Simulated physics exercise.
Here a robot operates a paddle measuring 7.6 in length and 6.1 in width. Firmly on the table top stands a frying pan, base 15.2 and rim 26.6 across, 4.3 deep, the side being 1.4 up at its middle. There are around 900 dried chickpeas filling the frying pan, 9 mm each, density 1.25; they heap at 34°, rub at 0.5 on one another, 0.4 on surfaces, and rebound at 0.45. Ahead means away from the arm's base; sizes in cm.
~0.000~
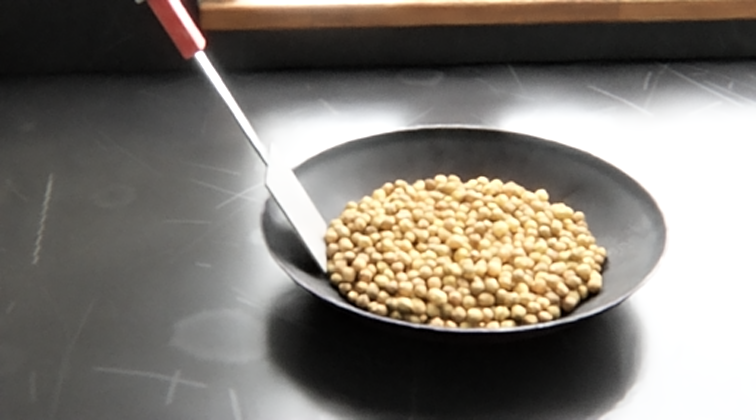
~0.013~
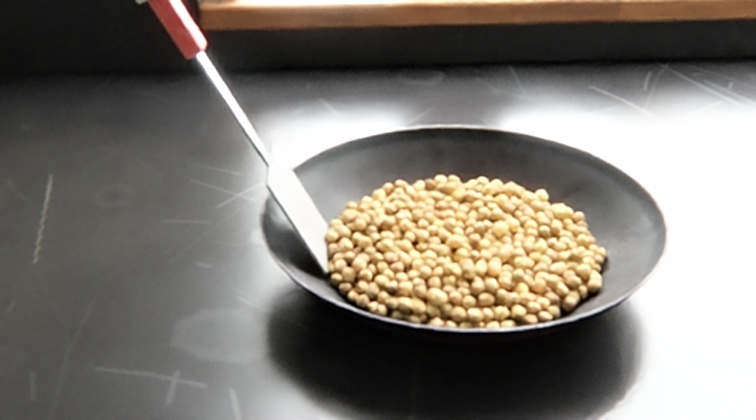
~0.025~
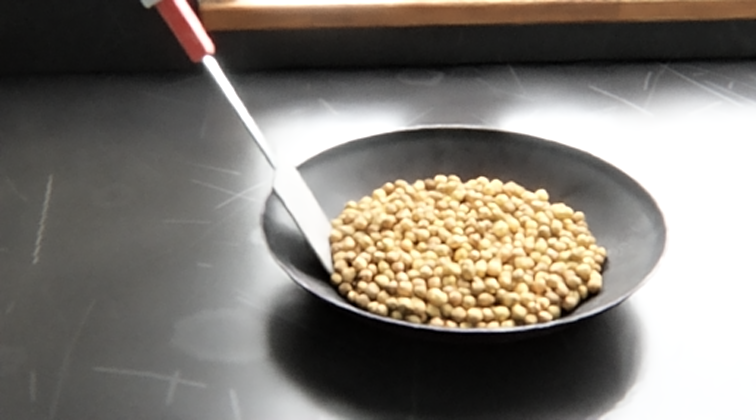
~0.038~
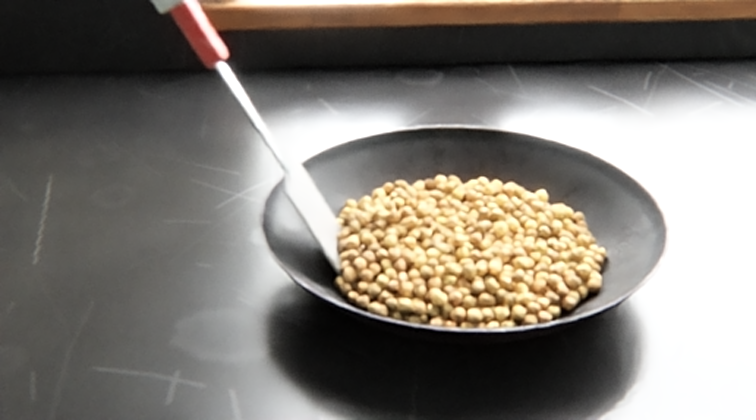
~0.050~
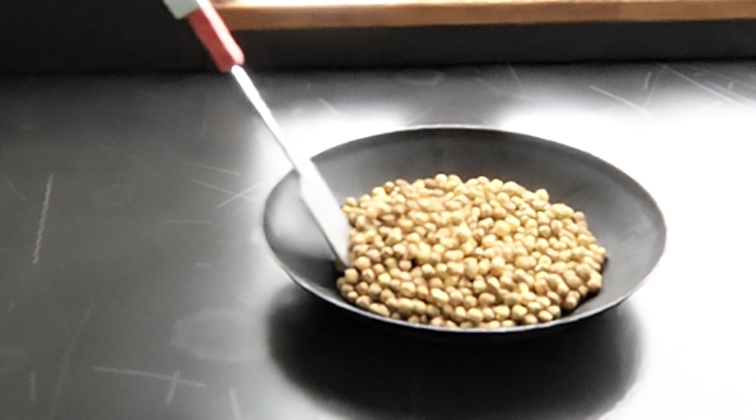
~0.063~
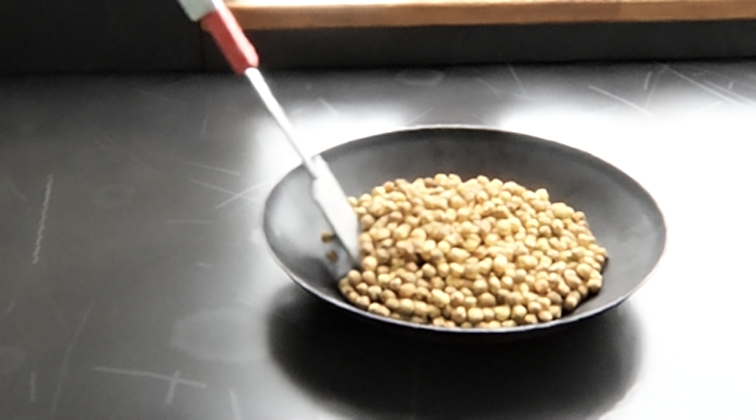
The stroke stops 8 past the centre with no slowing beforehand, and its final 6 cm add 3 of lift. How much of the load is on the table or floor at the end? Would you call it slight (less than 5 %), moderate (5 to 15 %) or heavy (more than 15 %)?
I would call it moderate, 5 to 15 %.
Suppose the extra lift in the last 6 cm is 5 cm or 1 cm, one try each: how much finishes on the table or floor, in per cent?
Roughly 10 per cent, then 10 per cent.
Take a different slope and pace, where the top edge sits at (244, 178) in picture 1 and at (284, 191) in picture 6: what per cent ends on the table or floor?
Around 5 per cent finishes there.
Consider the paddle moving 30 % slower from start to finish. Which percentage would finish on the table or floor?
I'd expect near 5 per cent.
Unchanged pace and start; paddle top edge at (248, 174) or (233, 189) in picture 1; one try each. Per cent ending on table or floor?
Roughly 5% and 10%.
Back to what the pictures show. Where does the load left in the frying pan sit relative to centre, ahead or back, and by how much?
Offset: About 3.5 cm, ahead.
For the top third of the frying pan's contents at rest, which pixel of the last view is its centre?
Around (579, 226).
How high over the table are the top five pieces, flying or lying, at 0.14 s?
They are some 5 cm up.
After 0.14 s, sloping 63°, highest piece 6 above the table; 900 in the frying pan.
After 0.21 s, sloping 63°, highest piece 6 above the table; 900 in the frying pan.
After 0.44 s, sloping 63°, highest piece 5 above the table; 829 in the frying pan, 69 on the table or floor, 2 on the blade or in flight.
After 1.49 s, sloping 63°, highest piece 5 above the table; 829 in the frying pan, 71 on the table or floor.
At rest, 829 in the frying pan, 71 on the table or floor. That is 8 % on the table or floor.
